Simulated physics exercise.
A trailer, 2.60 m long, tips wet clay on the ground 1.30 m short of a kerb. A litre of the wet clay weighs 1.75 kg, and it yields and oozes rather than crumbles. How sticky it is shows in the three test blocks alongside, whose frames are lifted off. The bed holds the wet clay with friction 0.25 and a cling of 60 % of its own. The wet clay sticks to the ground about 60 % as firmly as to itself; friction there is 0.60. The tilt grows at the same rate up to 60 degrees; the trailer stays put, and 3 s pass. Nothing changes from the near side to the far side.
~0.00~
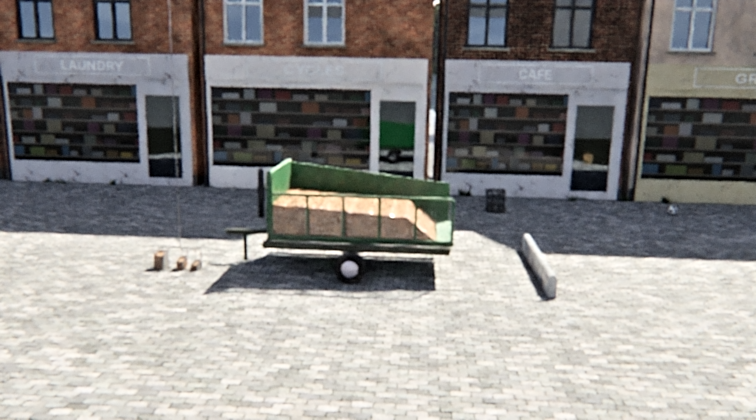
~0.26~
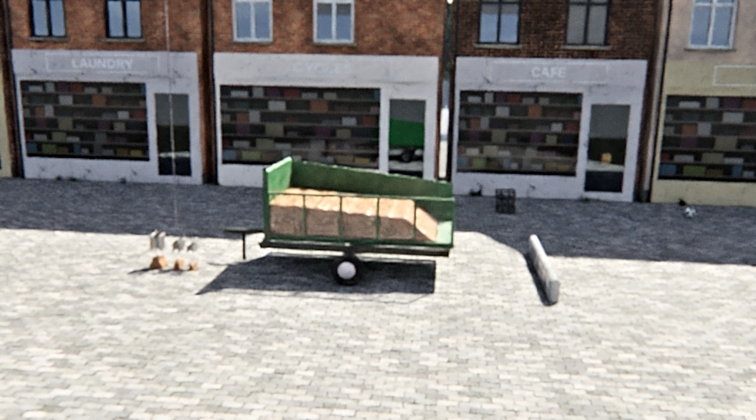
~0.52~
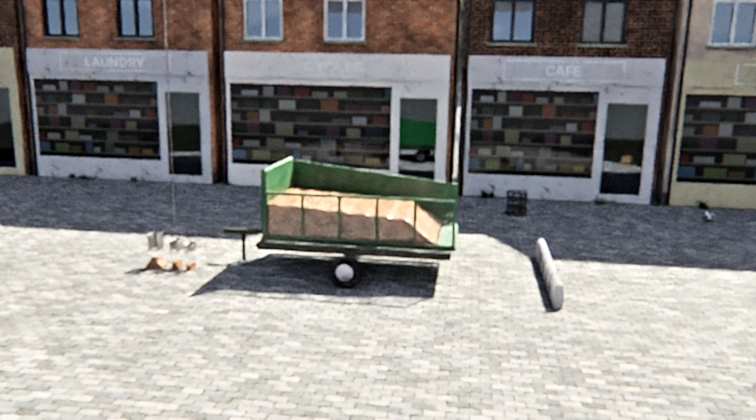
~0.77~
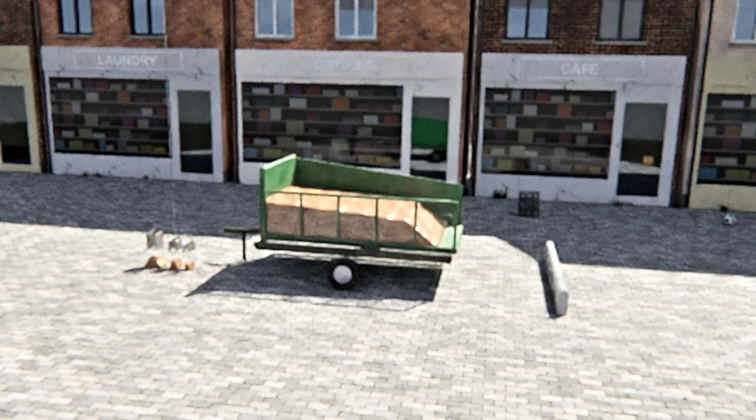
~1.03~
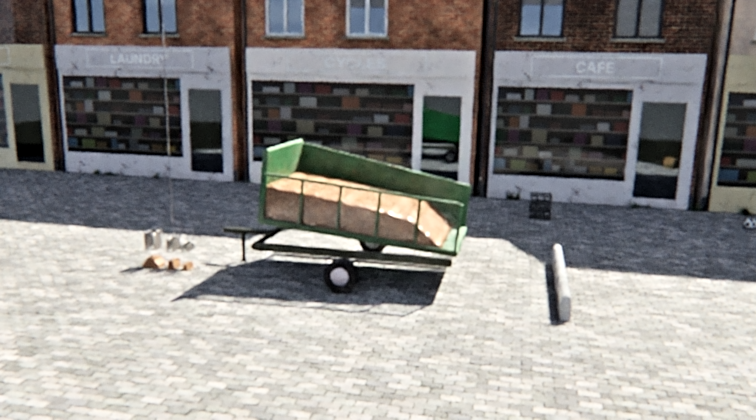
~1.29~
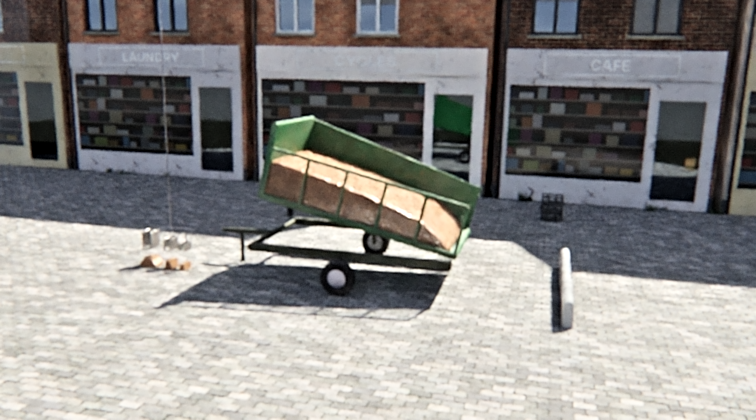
Green trailer loaded with brown material standing level on a paved street before shopfronts, then its bed tilting up at the left.
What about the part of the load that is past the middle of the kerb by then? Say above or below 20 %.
Expect above 20 %.
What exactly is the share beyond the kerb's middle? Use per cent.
Near 40 %.
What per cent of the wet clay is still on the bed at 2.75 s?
Near 18 %.
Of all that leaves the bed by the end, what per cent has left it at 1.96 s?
Some 10 per cent.
By 1.96 s, the tilt is 33 degrees, 86 % is on the bed and 0 % past the kerb's middle.
By 2.75 s, the tilt is 56 degrees, 18 % is on the bed and 8 % past the kerb's middle.
By 3.54 s, the tilt is 60 degrees, none is on the bed and 40 % past the kerb's middle.
By 4.33 s, the tilt is 60 degrees, none is on the bed and 41 % past the kerb's middle.
By 6.03 s, at the end, the tilt is 60 degrees, none is on the bed and 41 % past the kerb's middle.
